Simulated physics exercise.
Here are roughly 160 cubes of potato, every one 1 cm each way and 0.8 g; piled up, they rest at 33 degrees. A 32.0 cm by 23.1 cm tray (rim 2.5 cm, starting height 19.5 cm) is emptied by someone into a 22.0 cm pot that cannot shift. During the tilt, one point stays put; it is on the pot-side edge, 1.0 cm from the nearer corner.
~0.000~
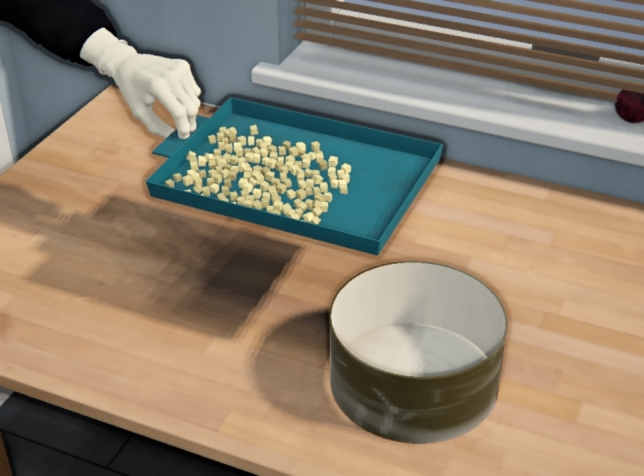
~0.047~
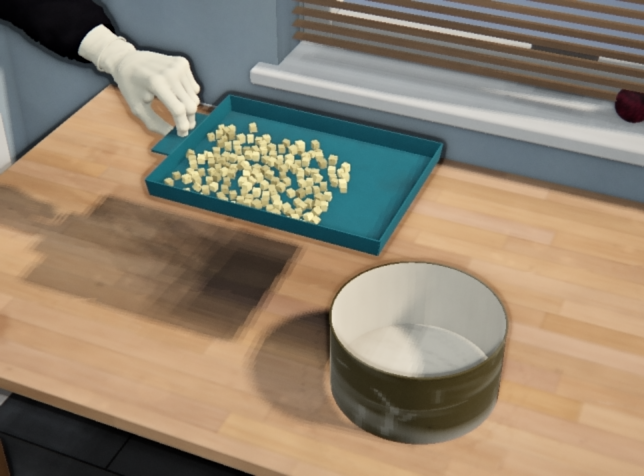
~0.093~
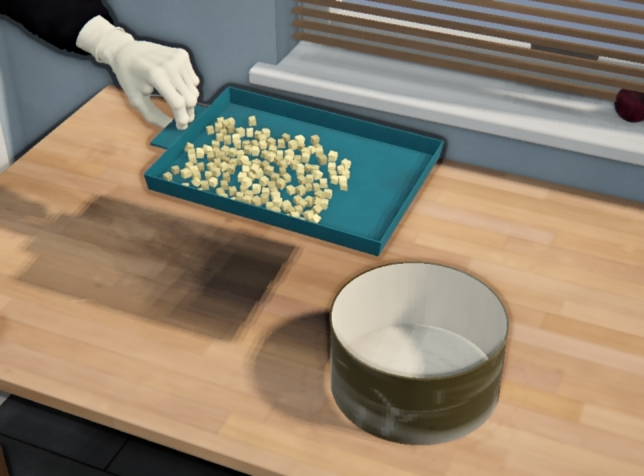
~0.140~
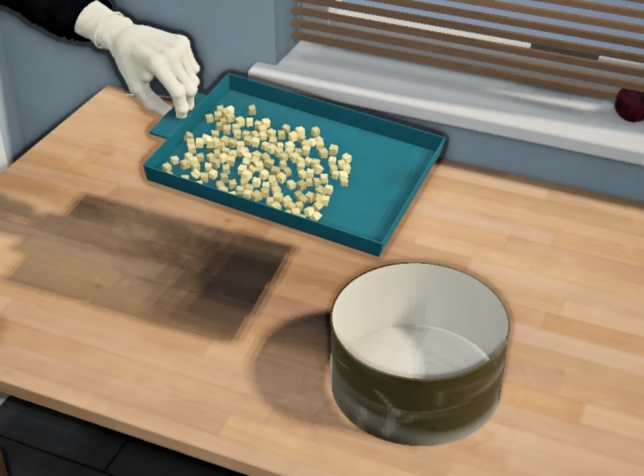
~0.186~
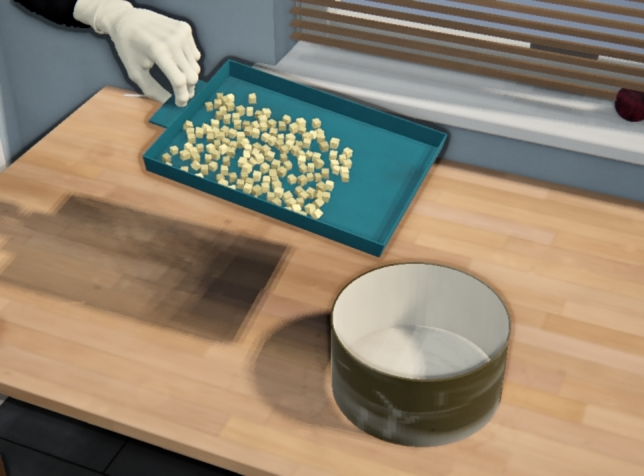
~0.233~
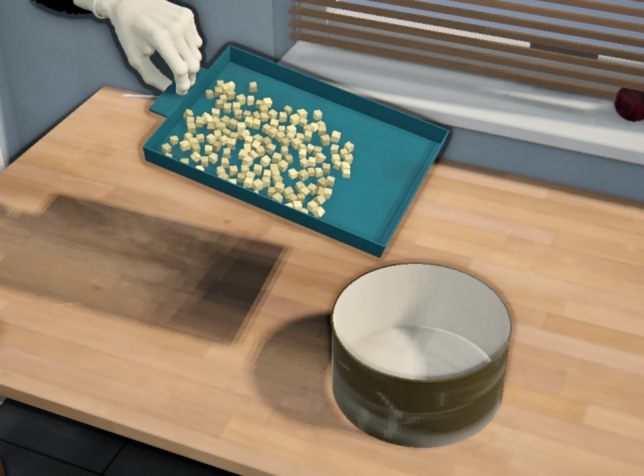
A white-gloved hand gradually tilts a teal tray of pale cubes beside a round pot.
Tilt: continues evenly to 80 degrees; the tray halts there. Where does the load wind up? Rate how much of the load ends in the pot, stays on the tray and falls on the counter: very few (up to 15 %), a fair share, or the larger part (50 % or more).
Pot: The larger part; tray: A fair share; counter: Very few.
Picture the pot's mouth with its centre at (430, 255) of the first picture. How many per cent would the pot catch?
Roughly 0 percent would end up there.
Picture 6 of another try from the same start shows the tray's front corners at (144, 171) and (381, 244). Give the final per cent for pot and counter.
Split: Pot = 20, counter = 35.
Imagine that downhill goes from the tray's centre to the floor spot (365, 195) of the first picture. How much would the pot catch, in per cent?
That would be close to 40 per cent.
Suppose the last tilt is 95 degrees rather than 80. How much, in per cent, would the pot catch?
In that case it comes to about 90 in a hundred.
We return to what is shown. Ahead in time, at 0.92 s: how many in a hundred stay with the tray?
Of the load, some 90 percent.
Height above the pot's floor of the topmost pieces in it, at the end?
I'd put it at close to 2.0 centimetres.
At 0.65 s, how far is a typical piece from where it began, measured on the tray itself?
By then it sits near 4 cm from where it began.
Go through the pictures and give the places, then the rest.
Tray tilt 0 degrees, front corners at (149, 180) and (378, 239); middle of the pieces at (266, 172); pot at (418, 316), in the first picture.
Tray tilt 1 degrees, front corners at (148, 179) and (378, 239); middle of the pieces at (265, 171), in the second picture.
Tray tilt 3 degrees, front corners at (147, 173) and (379, 240); middle of the pieces at (265, 166), in the third picture.
Tray tilt 6 degrees, front corners at (147, 164) and (381, 241), lowest corner right front; middle of the pieces at (265, 158), in the fourth picture.
Tray tilt 10 degrees, front corners at (146, 155) and (382, 243), lowest corner right front; middle of the pieces at (265, 151), in the fifth picture.
Tray tilt 13 degrees, front corners at (146, 146) and (383, 244), lowest corner right front; middle of the pieces at (266, 143); pot at (421, 318). The tray's pace is about 80 degrees a second, in the sixth picture.
After 0.65 s, tilt 46 degrees; the tray holds 100 %, the pot 0 %.
After 0.92 s, tilt 67 degrees; the tray holds 90 %, the pot 0 %.
After 1.30 s, tilt 80 degrees; the tray holds 40 %, the pot 55 %.
In the end, at 2.5 s, pot 65 %, tray 35 %, counter 0 %.
